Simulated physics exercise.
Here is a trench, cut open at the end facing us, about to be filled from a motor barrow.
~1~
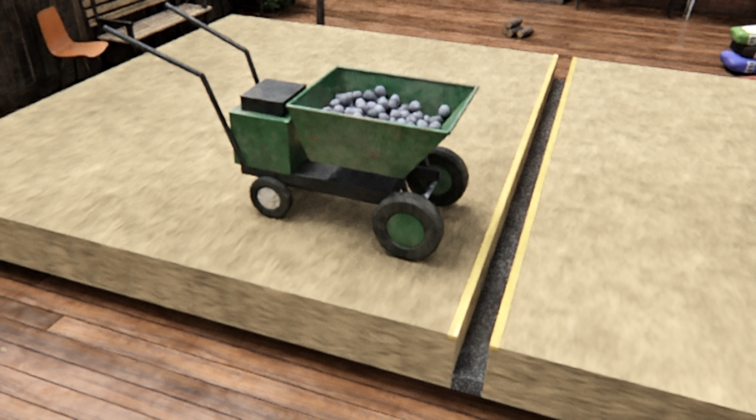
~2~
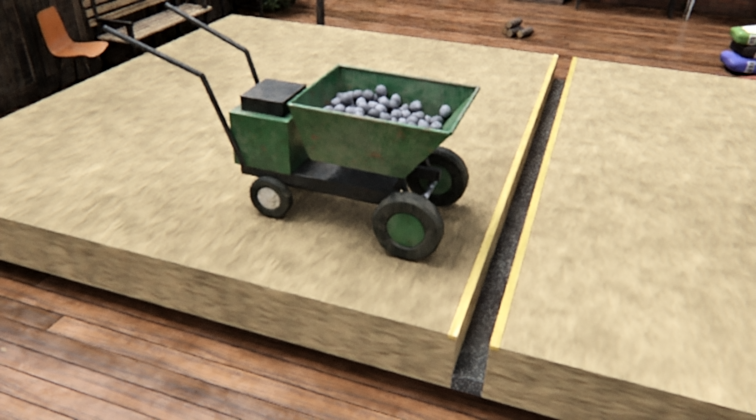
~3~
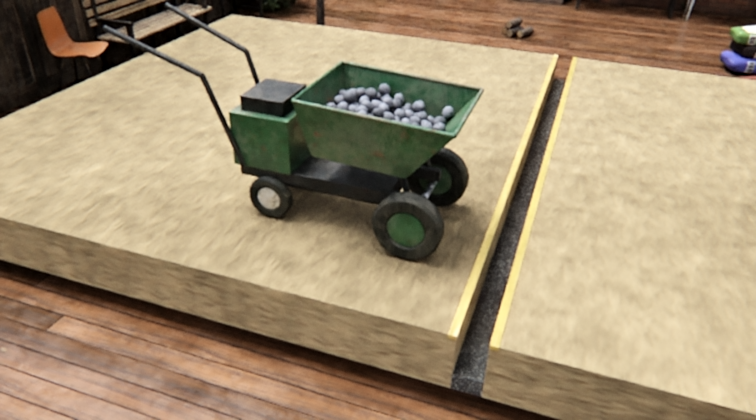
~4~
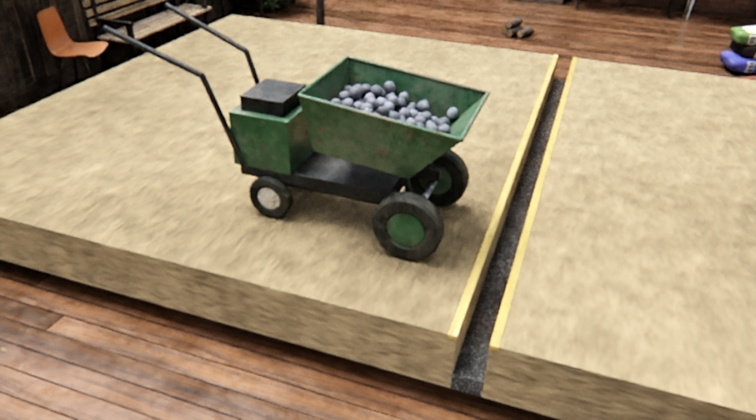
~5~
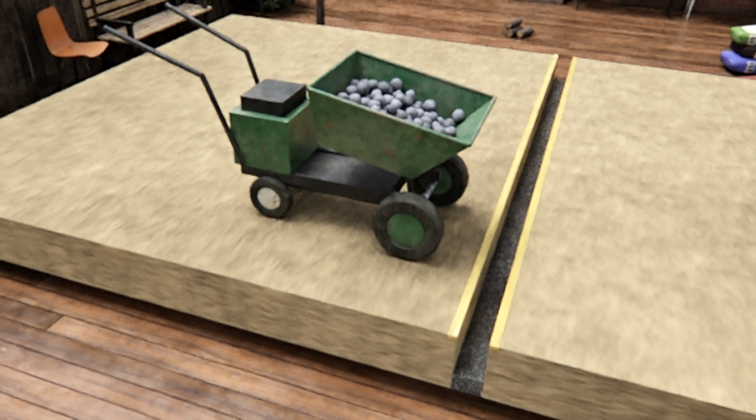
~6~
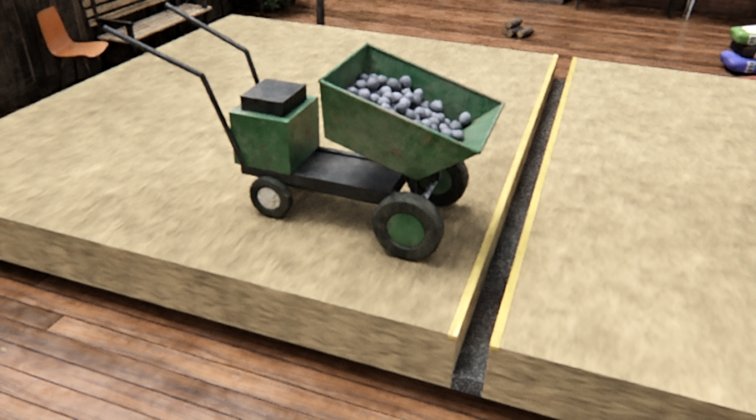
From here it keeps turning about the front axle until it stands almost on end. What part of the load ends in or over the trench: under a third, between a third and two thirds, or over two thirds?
The trench ends with under a third of it.
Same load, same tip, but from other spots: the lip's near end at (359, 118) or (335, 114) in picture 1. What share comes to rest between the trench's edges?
Near 40 % and 30 %.
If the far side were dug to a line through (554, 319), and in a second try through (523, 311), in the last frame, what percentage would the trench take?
About 70 and 0 per cent.
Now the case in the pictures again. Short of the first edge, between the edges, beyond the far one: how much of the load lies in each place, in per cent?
Short near 0; between near 0; beyond near 80.
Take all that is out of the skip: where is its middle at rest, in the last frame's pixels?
At about (579, 258).
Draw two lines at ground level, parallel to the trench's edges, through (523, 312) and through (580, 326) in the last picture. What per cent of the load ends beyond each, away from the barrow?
The first gives 80 %, the second 30 %.
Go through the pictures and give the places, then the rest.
In the first frame, lip of the skip near (448, 133), level; top of the load near (362, 109), round cobbles; first edge of the trench near (466, 298); far edge near (505, 307), the trench under half as wide as the skip, and about as deep as wide.
In the second frame, lip of the skip near (450, 134), level; top of the load near (363, 108).
In the third frame, lip of the skip near (454, 136), tipped barely; top of the load near (362, 112).
In the fourth frame, lip of the skip near (461, 140), tipped a little; top of the load near (359, 108).
In the fifth frame, lip of the skip near (470, 146), tipped a little; top of the load near (366, 105).
In the sixth frame, lip of the skip near (479, 153), tipped clearly; top of the load near (364, 95); first edge of the trench near (466, 298); far edge near (505, 307).
Shortly afterwards, skip tipped steeply; the whole lot in the skip.
Next, skip tipped right over; the bulk in the skip; near a quarter beyond it; only a few falling.
Some moments later, skip tipped right over; near a quarter in the skip; the bulk beyond it.
In the end, skip tipped right over; near a quarter in the skip; only a few in or heaped over the trench; the bulk beyond it.
